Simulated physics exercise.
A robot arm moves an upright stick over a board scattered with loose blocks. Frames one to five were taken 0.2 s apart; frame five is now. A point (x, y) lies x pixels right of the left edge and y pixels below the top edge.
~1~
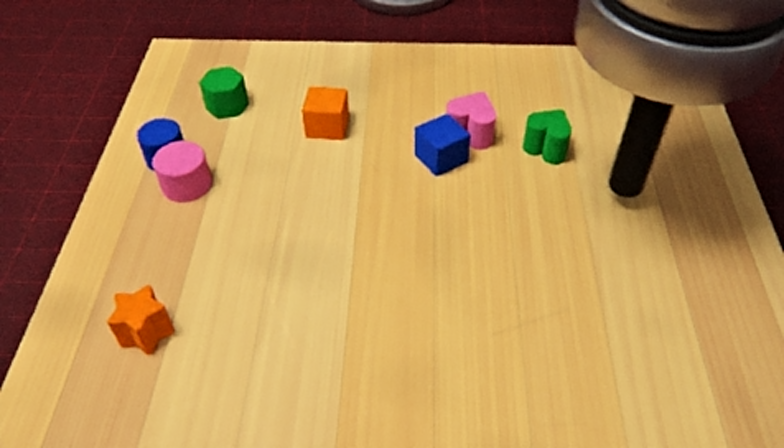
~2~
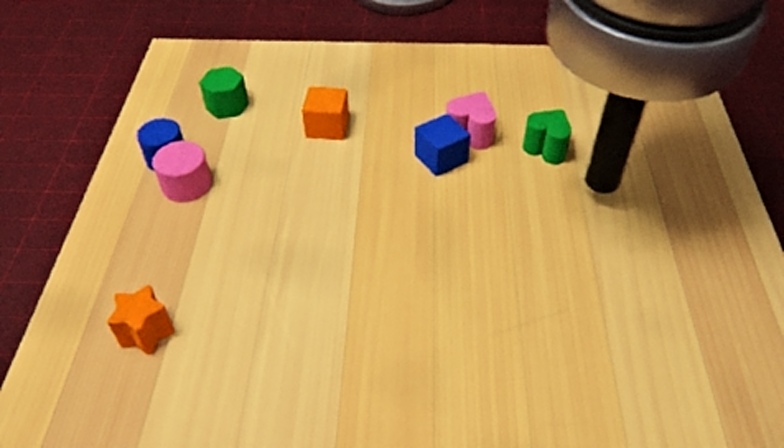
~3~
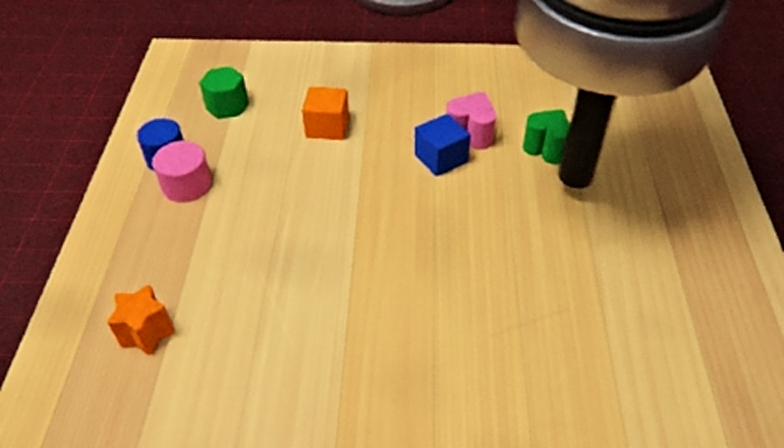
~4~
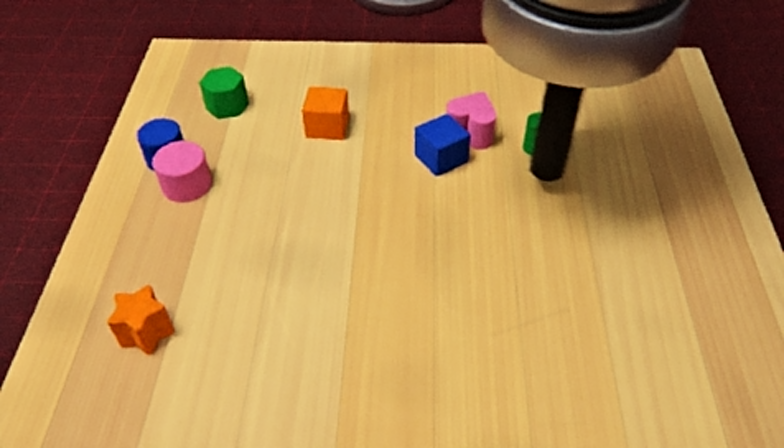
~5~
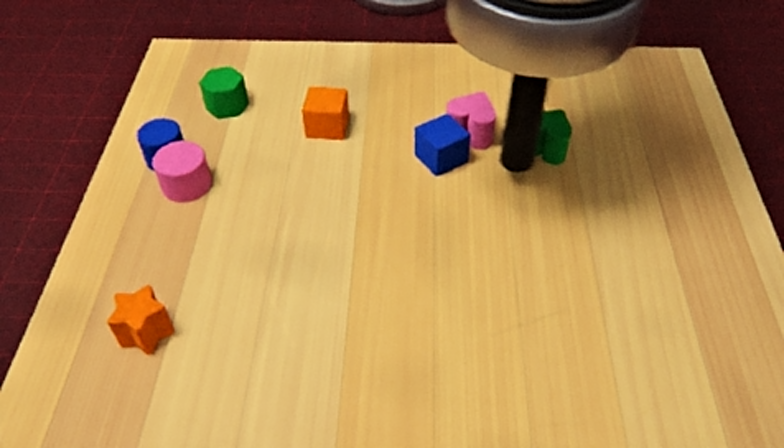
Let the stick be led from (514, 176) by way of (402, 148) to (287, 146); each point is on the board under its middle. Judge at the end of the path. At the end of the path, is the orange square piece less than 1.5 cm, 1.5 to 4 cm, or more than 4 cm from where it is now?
The distance will be 1.5 to 4 cm.
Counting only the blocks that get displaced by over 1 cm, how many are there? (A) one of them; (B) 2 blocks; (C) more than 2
Correct choice: B.
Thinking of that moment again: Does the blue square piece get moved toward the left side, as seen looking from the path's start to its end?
I'd say yes.
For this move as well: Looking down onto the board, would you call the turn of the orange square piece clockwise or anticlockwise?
I'd predict that, seen from above, the orange square piece rotates clockwise.
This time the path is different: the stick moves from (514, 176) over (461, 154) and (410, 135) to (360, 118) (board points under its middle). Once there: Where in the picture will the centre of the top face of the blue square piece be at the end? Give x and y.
It will end up at (372, 122).
On the path given first. One third of the way, stick at (440, 140); blue square piece at (403, 121), turned 35° anticlockwise.
Two thirds of the way, stick at (363, 130); orange square piece at (297, 92), turned 40° clockwise; blue square piece at (325, 116), turned 55° anticlockwise.
At the end, stick at (285, 131); orange square piece at (290, 91), turned 65° clockwise; blue square piece at (245, 122), turned 65° anticlockwise; pink heart in place.
